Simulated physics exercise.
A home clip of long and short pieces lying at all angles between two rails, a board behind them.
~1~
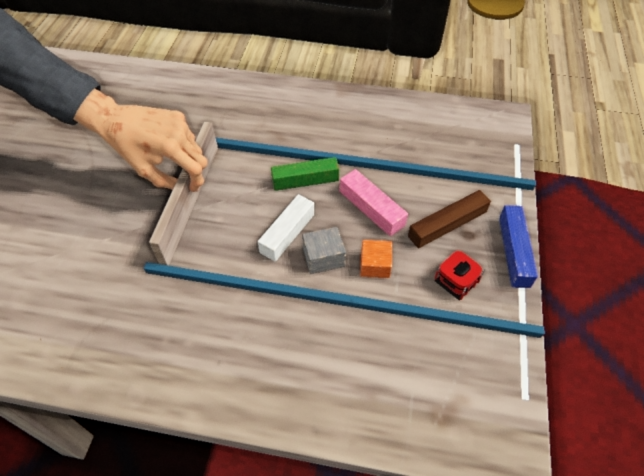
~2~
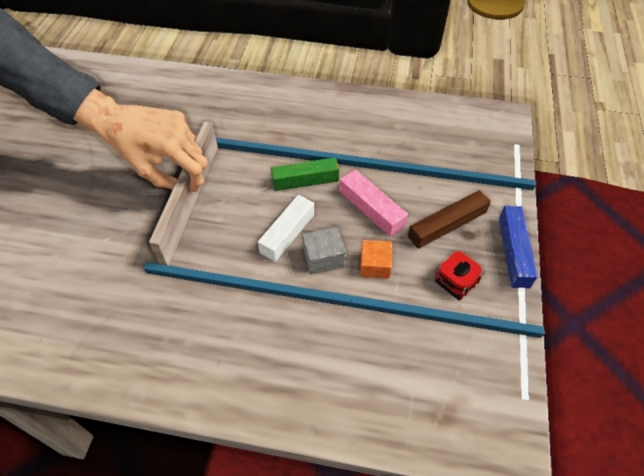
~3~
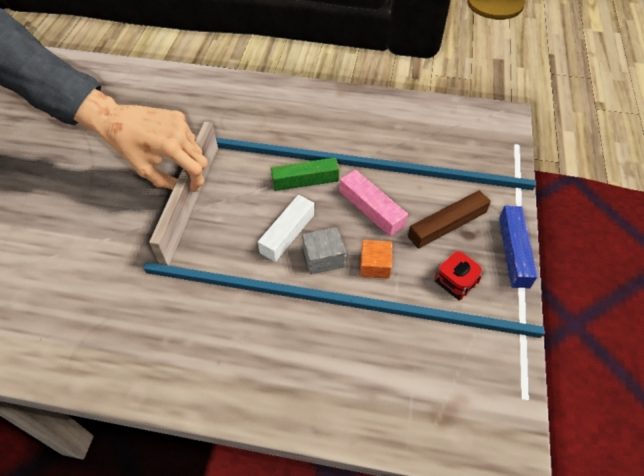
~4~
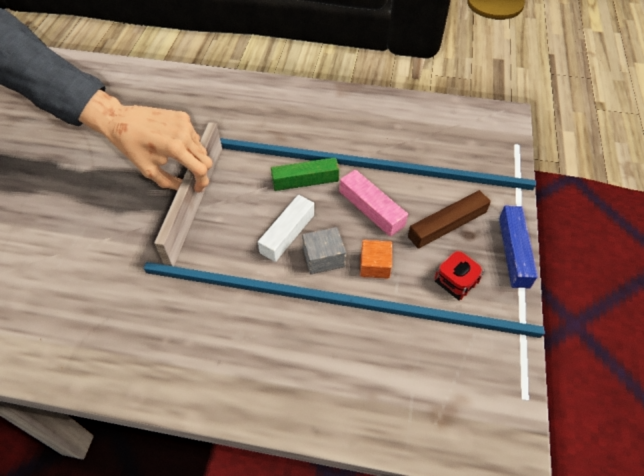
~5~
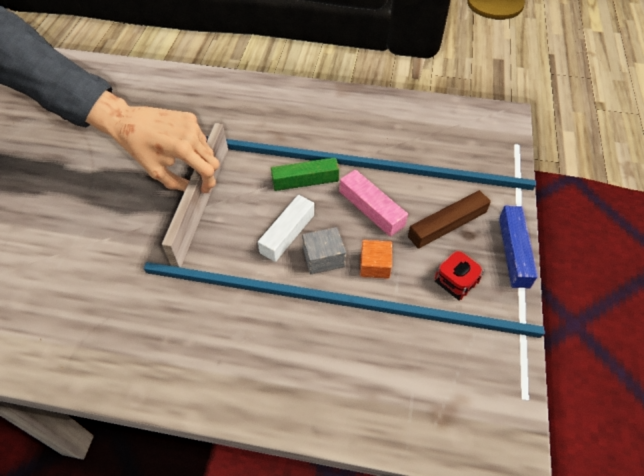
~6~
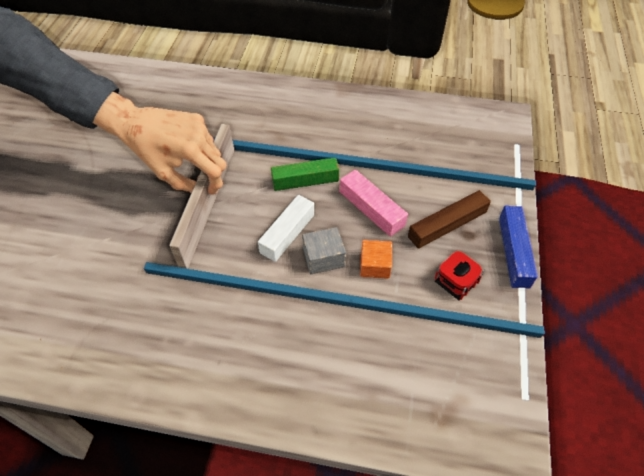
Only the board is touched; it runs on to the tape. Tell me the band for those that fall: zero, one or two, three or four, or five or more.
Here the number that fall off is five or more.
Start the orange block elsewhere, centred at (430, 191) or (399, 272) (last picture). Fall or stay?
Place by place, it falls; drops off.
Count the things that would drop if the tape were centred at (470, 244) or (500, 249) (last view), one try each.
The counts: 3 and 4.
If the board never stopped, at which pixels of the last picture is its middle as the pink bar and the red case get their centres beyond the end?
For the pink bar at (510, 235), for the red case at (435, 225).
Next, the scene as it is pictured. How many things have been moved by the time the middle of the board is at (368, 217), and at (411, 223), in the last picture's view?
At the one place 7, at the other 8.
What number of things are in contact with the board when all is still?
It touches 1.
Early on, none off yet; blue bar at rest near (517, 246); red case at rest near (459, 275); brown stick moving near (455, 224).
Finally, the number that fall off is five or more; lost, green bar, grey block, pink bar, orange block, brown stick, red case and blue bar.
